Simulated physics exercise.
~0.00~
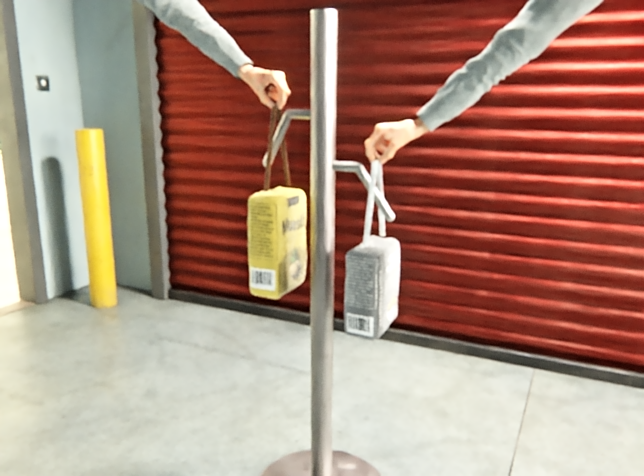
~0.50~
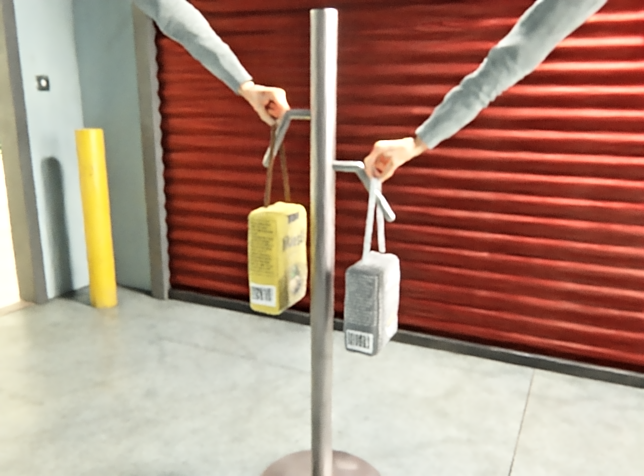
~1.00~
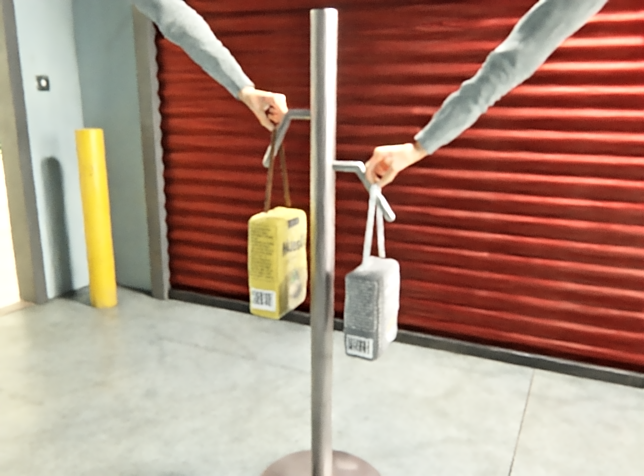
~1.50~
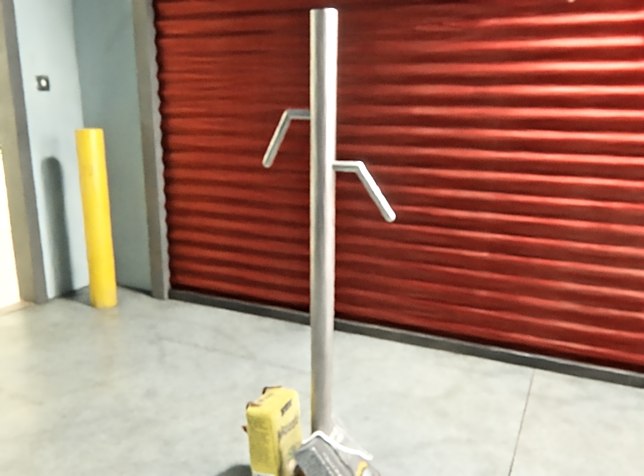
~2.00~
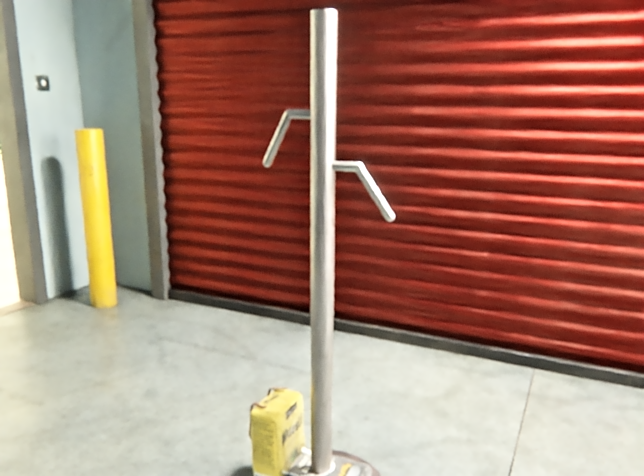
Two arms in light blue-grey sleeves reach in from the upper left and upper right, each holding a sack by its loop beside a metal post, seen from a fixed view in front of a red roller door. A yellow sack hangs at the left peg and a grey one at the right, with a yellow bollard farther left on the pale floor. The hands lower both sacks slightly, then leave. Both sacks drop to the floor, the yellow upright and the grey leaning. The yellow sack stays standing by the base, while the grey ends on its side, mostly out of view.
